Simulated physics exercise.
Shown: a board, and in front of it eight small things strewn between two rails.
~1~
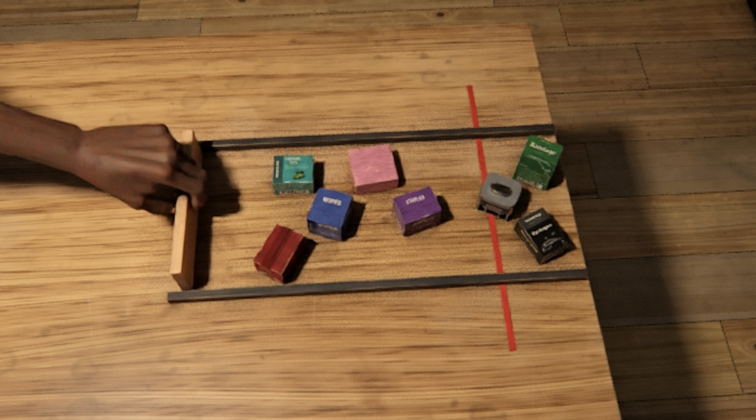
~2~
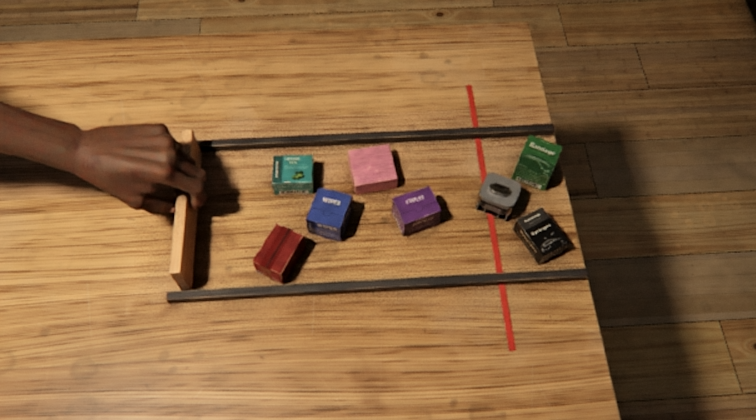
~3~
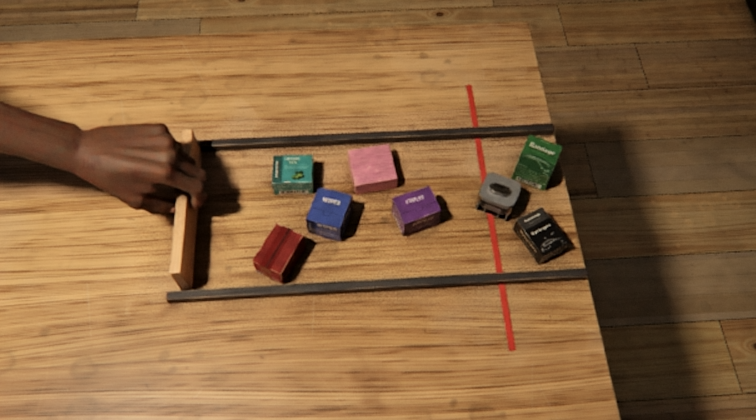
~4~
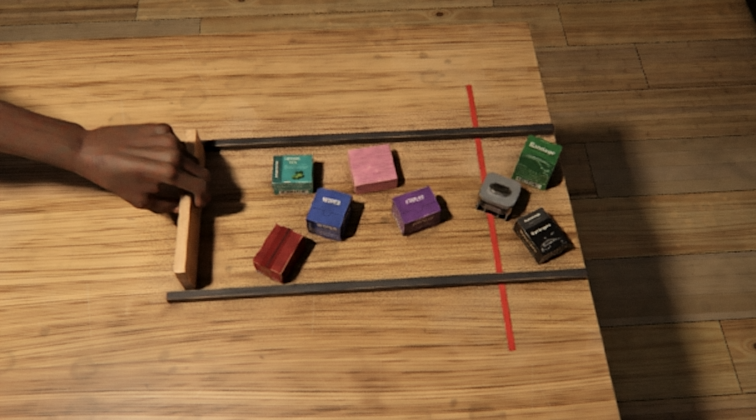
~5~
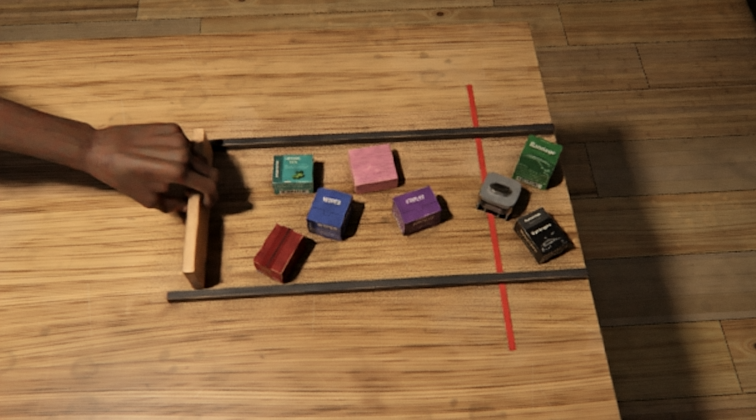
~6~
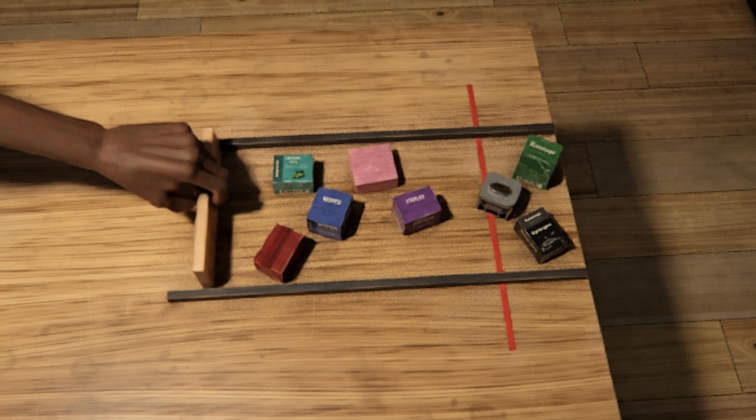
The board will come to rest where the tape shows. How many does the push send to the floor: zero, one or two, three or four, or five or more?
I predict the count lost over the end will be one or two.
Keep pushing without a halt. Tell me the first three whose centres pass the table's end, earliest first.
Earliest to latest: The green box, the grey case, the black box.
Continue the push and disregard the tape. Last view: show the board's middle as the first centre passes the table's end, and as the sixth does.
Near (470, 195) first, near (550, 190) second.
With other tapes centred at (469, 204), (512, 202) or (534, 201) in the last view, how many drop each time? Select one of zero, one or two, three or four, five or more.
Counting what would fall each time, I get not one; three or four; at least five.
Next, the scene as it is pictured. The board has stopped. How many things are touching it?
Result: 3 in all.
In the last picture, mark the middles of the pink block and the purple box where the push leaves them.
Pink block at about (544, 161), purple box at about (549, 209).
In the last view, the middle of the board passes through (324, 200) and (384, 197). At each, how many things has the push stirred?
Respectively 4 and 5.
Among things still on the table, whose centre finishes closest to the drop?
The black box is foremost.
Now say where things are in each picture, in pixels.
Green box (538, 162); black box (541, 236); grey case (499, 196); board (188, 208); tape (489, 204), in the first picture.
Black box (541, 236); blue box (330, 214), in the second picture.
Grey case (498, 196); pink block (372, 169), in the third picture.
Green box (537, 162); turquoise box (293, 174), in the fourth picture.
Black box (541, 235); red box (280, 253), in the fifth picture.
Green box (537, 162); black box (541, 235); grey case (499, 196); board (208, 206); tape (489, 203), in the sixth picture.
Soon after, none off yet; green box at rest near (537, 162); black box at rest near (541, 235); grey case at rest near (499, 196).
Then, none off yet; green box moving near (544, 159); black box moving near (548, 237); grey case moved about its own width near (540, 191).
By the end, the number that fall off is one or two; fallen, grey case and green box.
